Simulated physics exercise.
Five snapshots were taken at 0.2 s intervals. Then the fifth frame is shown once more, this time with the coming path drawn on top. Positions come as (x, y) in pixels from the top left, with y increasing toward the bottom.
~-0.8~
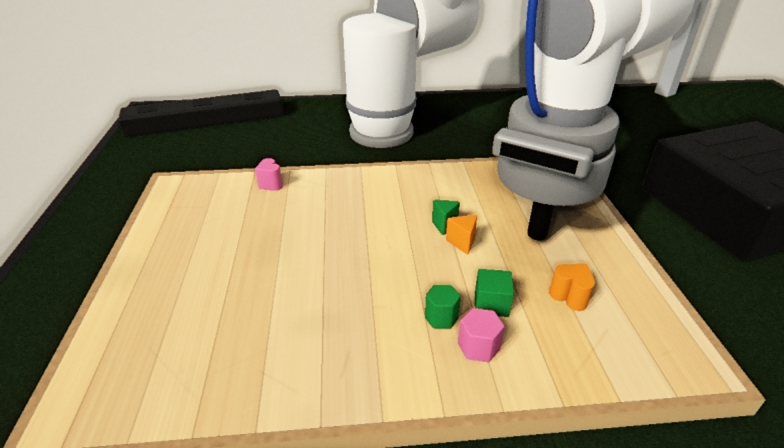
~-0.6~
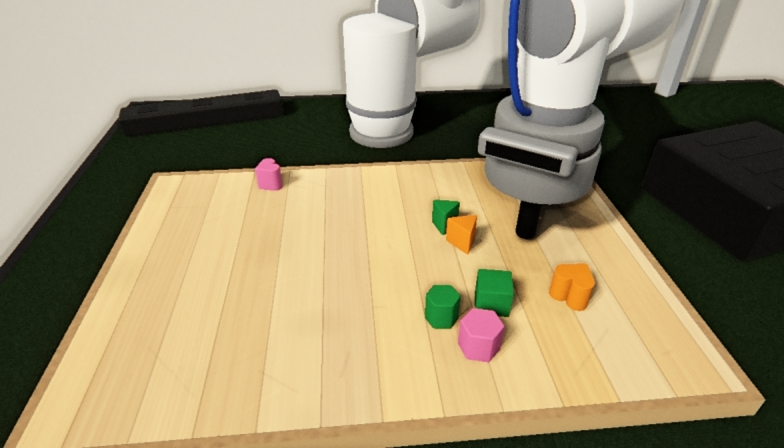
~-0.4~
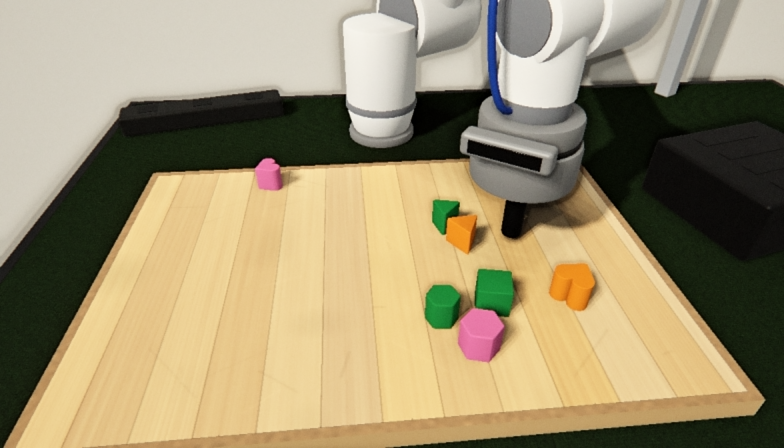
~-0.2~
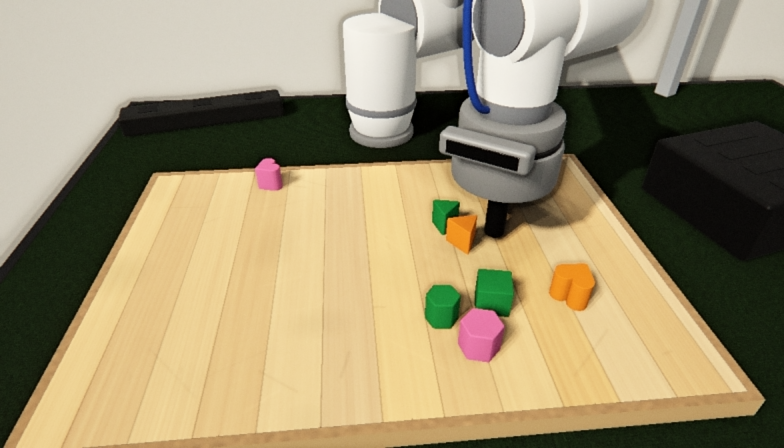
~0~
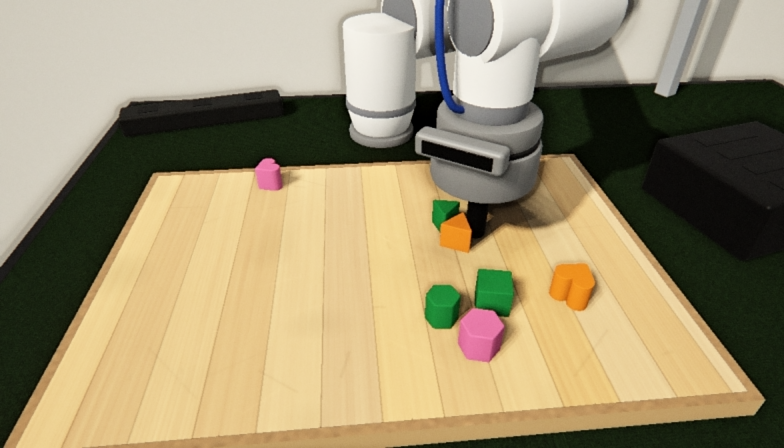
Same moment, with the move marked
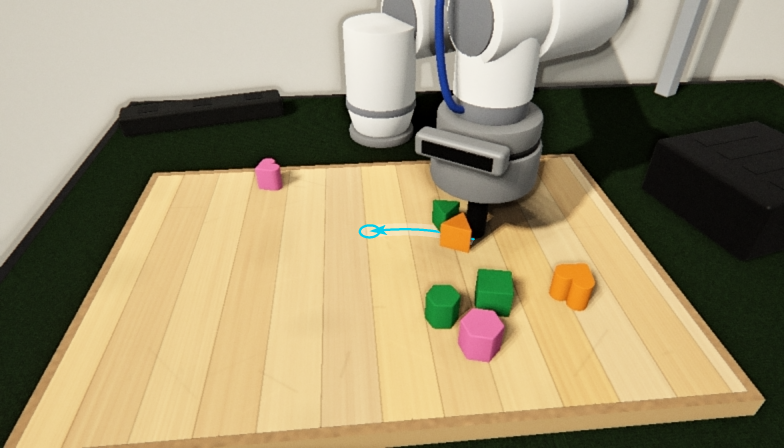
Robot arm sliding its black peg leftward over a wooden board of coloured blocks, slightly shifting an orange triangular block.
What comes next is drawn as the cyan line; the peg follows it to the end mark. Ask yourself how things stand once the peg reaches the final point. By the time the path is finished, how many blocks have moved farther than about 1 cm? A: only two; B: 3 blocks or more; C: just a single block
A: Only two.
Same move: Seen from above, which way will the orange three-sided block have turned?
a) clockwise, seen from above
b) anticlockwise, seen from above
Option b.
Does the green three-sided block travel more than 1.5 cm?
Yes, I think so.
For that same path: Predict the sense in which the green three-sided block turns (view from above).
The block turns clockwise.
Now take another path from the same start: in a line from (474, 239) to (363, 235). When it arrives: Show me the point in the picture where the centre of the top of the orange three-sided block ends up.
Final place: (432, 229).
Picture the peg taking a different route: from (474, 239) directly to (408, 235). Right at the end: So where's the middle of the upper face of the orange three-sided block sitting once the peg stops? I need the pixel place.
Its top centre is at about (434, 227).
The drawn path runs from (474, 239) over (422, 230) to (370, 231).
The first path, step by step. One third of the way, peg (440, 226); green three-sided block (434, 200), turned 40° clockwise; orange three-sided block (443, 224), turned 55° anticlockwise.
Two thirds of the way, peg (404, 224); green three-sided block (431, 198), turned 55° clockwise; orange three-sided block (443, 224), turned 55° anticlockwise.
At the end, peg (369, 226); green three-sided block (431, 198), turned 55° clockwise; orange three-sided block (443, 224), turned 55° anticlockwise.
